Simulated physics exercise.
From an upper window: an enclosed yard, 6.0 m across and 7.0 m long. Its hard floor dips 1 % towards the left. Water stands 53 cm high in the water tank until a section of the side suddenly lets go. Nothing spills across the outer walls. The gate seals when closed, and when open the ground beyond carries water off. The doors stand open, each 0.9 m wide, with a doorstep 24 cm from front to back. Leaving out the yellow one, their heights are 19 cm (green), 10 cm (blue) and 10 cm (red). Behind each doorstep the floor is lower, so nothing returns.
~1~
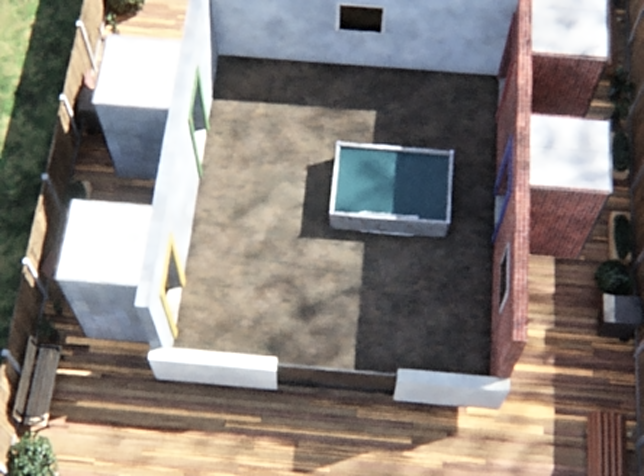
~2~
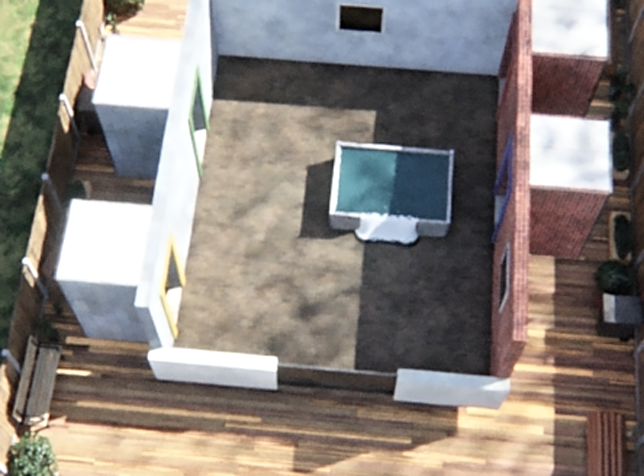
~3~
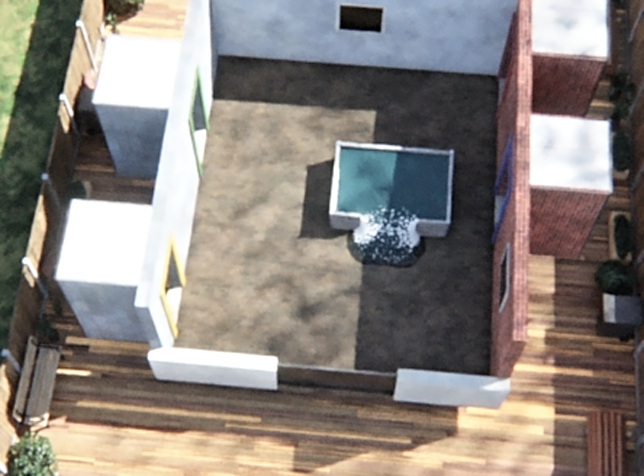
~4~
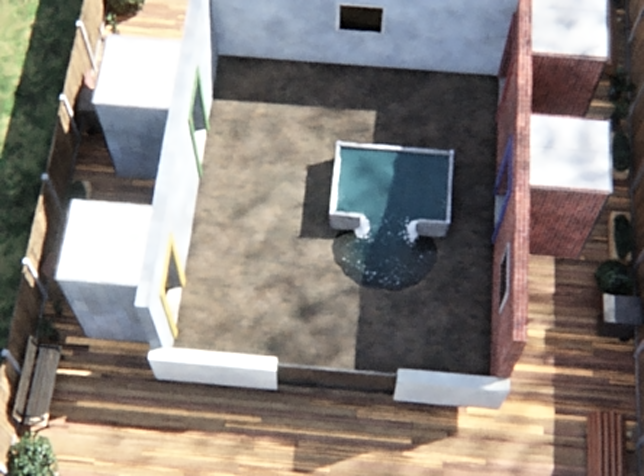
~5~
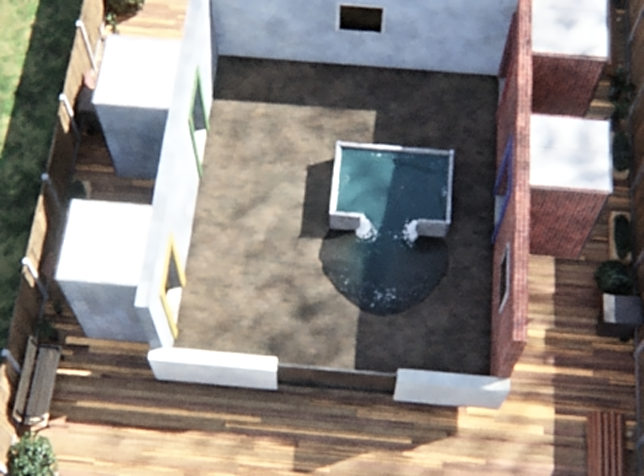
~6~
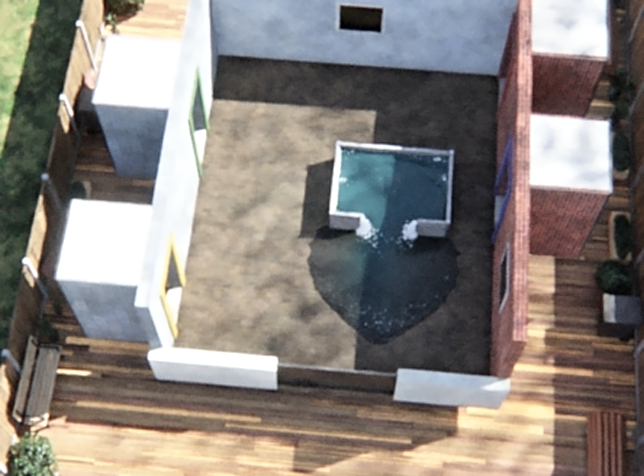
Water sits still in a low white-walled tank inside an enclosed yard, then bursts through the front side of the tank in a white, foaming rush. It pours through the gap onto the brown floor, spreading from a small rounded puddle into a broad, dark pool reaching toward the viewer.
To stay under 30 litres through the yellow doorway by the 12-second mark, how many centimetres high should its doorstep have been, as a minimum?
It would have to be roughly 10.5 cm high.
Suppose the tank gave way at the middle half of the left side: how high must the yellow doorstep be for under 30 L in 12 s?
Then roughly 5.5 cm.
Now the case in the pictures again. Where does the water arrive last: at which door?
The red one.
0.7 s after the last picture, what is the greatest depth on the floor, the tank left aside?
Roughly 26 cm.
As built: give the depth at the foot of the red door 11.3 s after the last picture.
Roughly 3.0 cm deep.
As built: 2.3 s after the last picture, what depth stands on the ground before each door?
Depths in cm: Green 0, blue 0, red 0, yellow 4.
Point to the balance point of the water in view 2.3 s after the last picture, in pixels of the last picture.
At about (374, 279).
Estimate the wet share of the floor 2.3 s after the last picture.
Some 35 per cent of it.
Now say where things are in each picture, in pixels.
The water tank at (392, 184) is whole and still, 53 cm deep; the yellow door at (172, 289) is dry, in the first frame.
The front is at (364, 240), 0.3 m from the gap at (389, 227); 0.2 m2 of floor is wet, 53 cm left at the back, in the second frame.
Water pours out at (389, 227) and has run 0.7 m, to (362, 259); about 9 cm deep outside, 53 cm at the back, in the third frame.
The front is at (391, 287), 1.2 m from the gap at (388, 227); 1.6 m2 of floor is wet, 52 cm left at the back, in the fourth frame.
Water pours out at (389, 227) and has run 1.8 m, to (377, 312); about 5 cm deep outside, 45 cm at the back, in the fifth frame.
The gap is at (389, 226), the front 2.3 m out at (374, 338); the back of the water tank holds 47 cm; 2.8 m in a straight line remain to the yellow door at (172, 289), in the sixth frame.
Then, 0.7 s after the last picture water covers 25 % of the floor, deepest (26 cm) near (382, 241); it has not reached the yellow door.
Then, 2.3 s after the last picture water covers 35 % of the floor, deepest (27 cm) near (170, 363); 4 cm at the yellow door, 0 litres in over its 6 cm doorstep.
Then, 11.3 s after the last picture water covers 95 % of the floor, deepest (10 cm) near (170, 363); 9 cm at the yellow door, 145 litres in over its 6 cm doorstep.
At the yellow door as built, the water peaked near 14 cm, 5.5 s after the last picture.
Run again over the same 12 s with other heights there, 58 litres in over 9 cm, 14 litres over 12 cm. The limit of 30 litres is kept from about 10.5 cm up.
